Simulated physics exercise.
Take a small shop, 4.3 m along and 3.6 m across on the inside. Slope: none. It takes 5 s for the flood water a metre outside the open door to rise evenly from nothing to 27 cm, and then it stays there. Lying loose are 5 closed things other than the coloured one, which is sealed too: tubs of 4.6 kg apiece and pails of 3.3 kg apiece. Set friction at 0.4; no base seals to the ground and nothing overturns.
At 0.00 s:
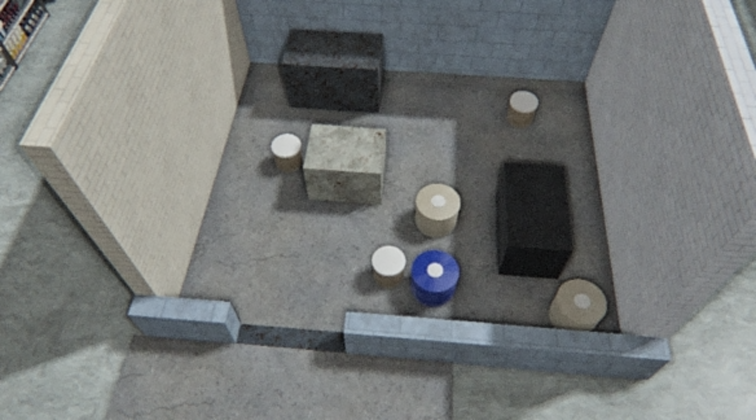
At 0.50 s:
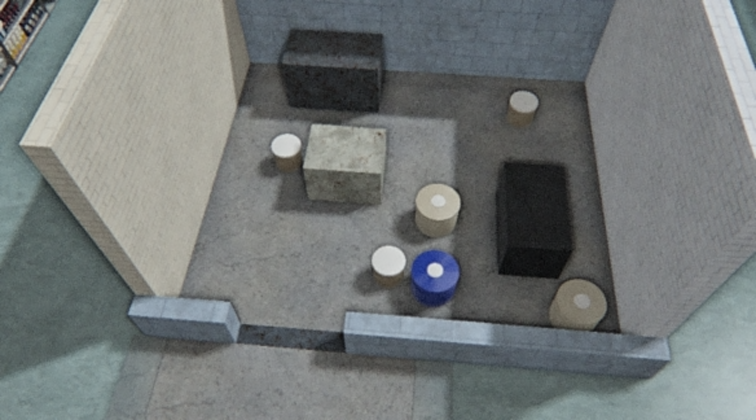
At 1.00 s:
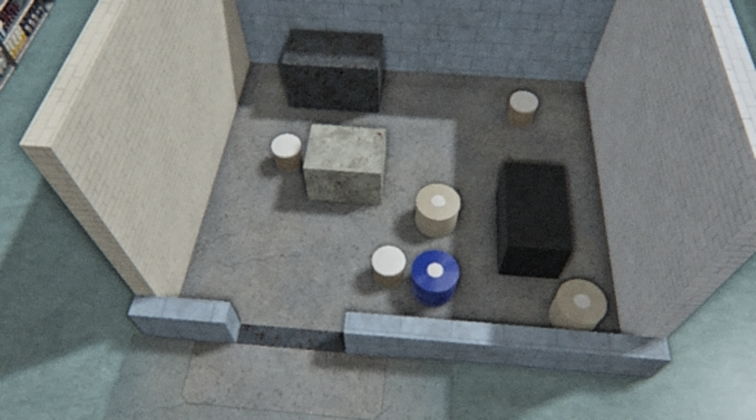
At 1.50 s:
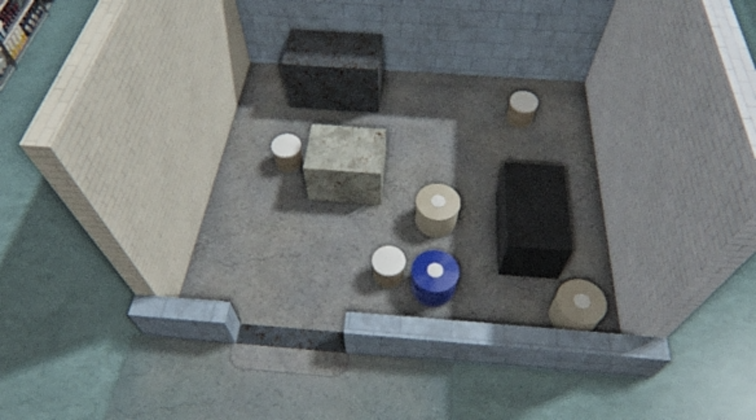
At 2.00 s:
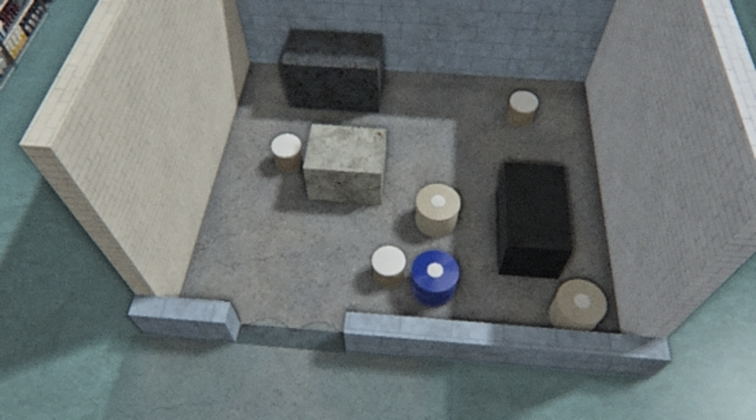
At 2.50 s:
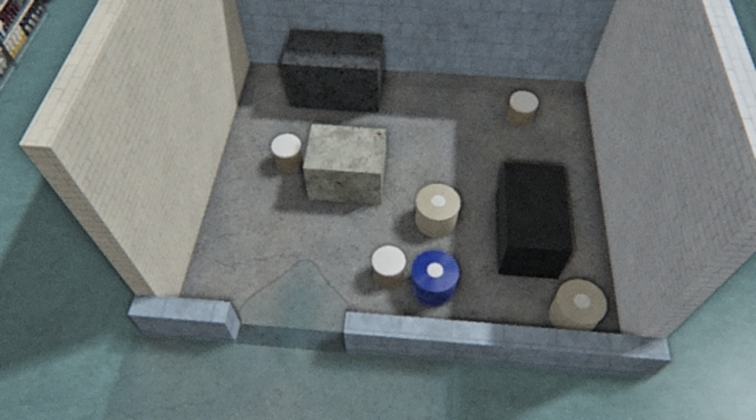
Shallow water spreading across the ground outside a small walled shop, then entering through the front gap as the tubs stay still.
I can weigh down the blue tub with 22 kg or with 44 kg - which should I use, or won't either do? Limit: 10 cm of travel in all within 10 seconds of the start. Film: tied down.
Go with the lighter one.
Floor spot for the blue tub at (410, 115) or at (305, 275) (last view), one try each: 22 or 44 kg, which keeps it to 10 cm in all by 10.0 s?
In order, both loads succeed and no load succeeds.
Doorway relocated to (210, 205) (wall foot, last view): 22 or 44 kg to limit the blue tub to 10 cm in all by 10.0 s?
Lab note: Upper mass required.
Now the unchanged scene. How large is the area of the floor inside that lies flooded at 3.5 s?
2.5 m2.
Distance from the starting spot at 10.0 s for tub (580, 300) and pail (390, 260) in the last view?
Respectively 50 and 30 cm.
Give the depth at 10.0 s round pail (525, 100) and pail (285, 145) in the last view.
Depths: Near 14 cm, then near 13 cm.
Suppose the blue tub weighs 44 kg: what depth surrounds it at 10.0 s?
4 cm, roughly.
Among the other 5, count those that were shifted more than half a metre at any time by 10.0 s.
That adds up to 4.
After 3.5 s the blue tub would be 0 cm from its start with 22 kg and 0 cm from its start with 44 kg; 0 cm of water round it then.
After 4.5 s the blue tub would be 0 cm from its start with 22 kg and 0 cm from its start with 44 kg; 1 cm of water round it then.
After 7.0 s the blue tub would be 0 cm from its start with 22 kg and 0 cm from its start with 44 kg; 2 cm of water round it then.
After 10.0 s the blue tub would be 0 cm from its start with 22 kg and 0 cm from its start with 44 kg; 4 cm of water round it then.
